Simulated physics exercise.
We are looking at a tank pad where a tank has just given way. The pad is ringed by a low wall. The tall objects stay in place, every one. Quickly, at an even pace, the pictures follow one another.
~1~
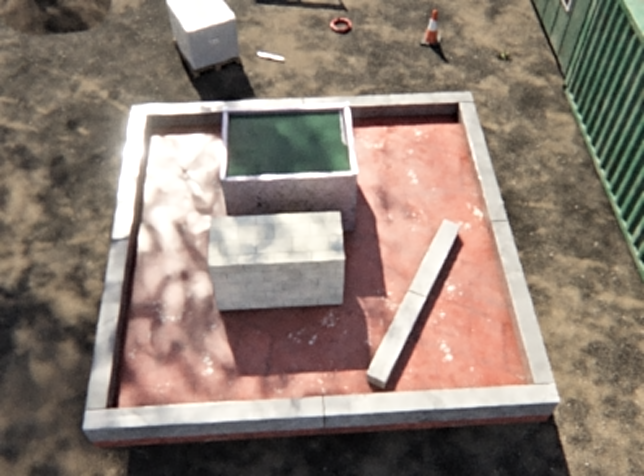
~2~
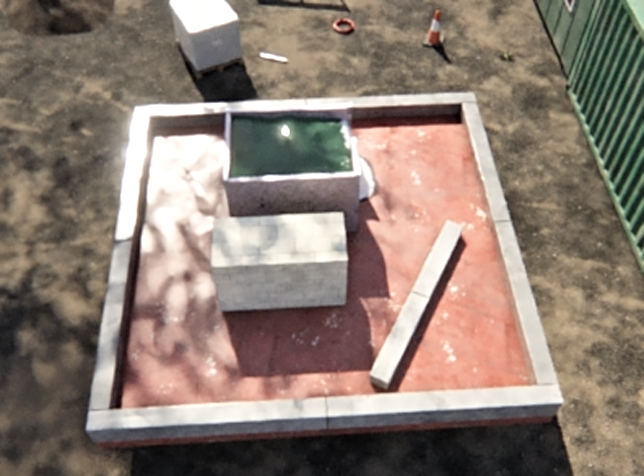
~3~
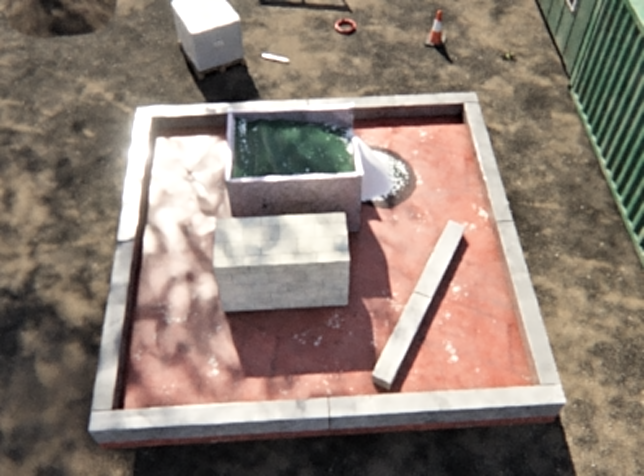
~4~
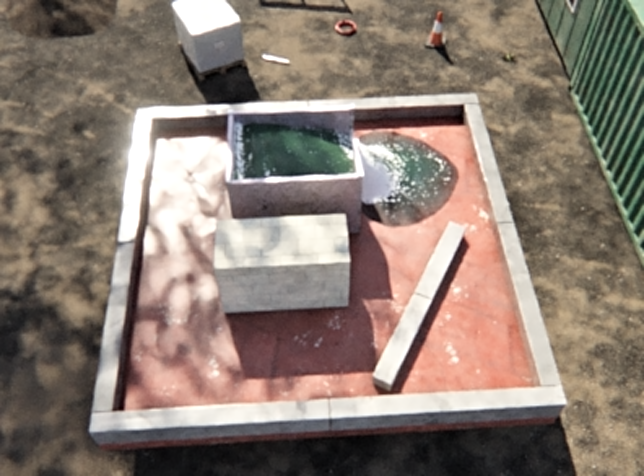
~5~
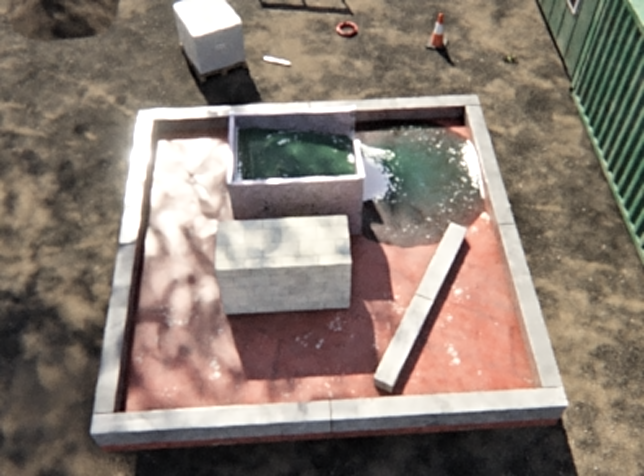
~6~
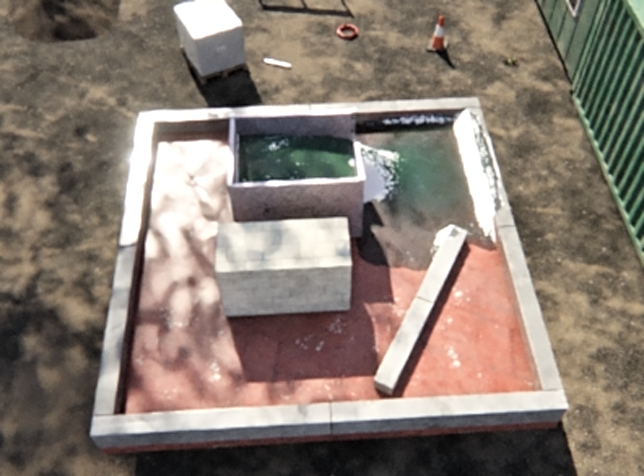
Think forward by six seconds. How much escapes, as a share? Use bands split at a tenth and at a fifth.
A tenth to a fifth.
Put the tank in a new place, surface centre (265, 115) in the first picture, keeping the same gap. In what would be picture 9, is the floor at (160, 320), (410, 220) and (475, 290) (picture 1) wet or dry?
First left untouched, next drenched, finally left untouched.
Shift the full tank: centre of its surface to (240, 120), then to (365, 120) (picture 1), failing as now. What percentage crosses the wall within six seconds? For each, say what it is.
Near 14 percent, then near 32 percent.
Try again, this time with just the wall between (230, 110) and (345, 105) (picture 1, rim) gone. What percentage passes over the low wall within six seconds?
Some 36 per cent.
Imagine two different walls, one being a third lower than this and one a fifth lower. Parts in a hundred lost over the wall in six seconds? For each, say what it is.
About 32 per cent, then about 22 per cent.
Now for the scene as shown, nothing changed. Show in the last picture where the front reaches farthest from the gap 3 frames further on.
By then the tip should be at about (493, 278).
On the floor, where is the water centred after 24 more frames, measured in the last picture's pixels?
It is near (362, 223).
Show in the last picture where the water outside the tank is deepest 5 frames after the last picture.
Close to (454, 125), I'd say.
A moment on, water covers 25 % of the floor; the low wall has let 1 % over.
Next, water covers 30 % of the floor; the low wall has let 4 % over.
Then, water covers 40 % of the floor; the low wall has let 14 % over.
Later, water covers 55 % of the floor; the low wall has let 15 % over.
In the end, water covers 75 % of the floor; the low wall has let 15 % over.
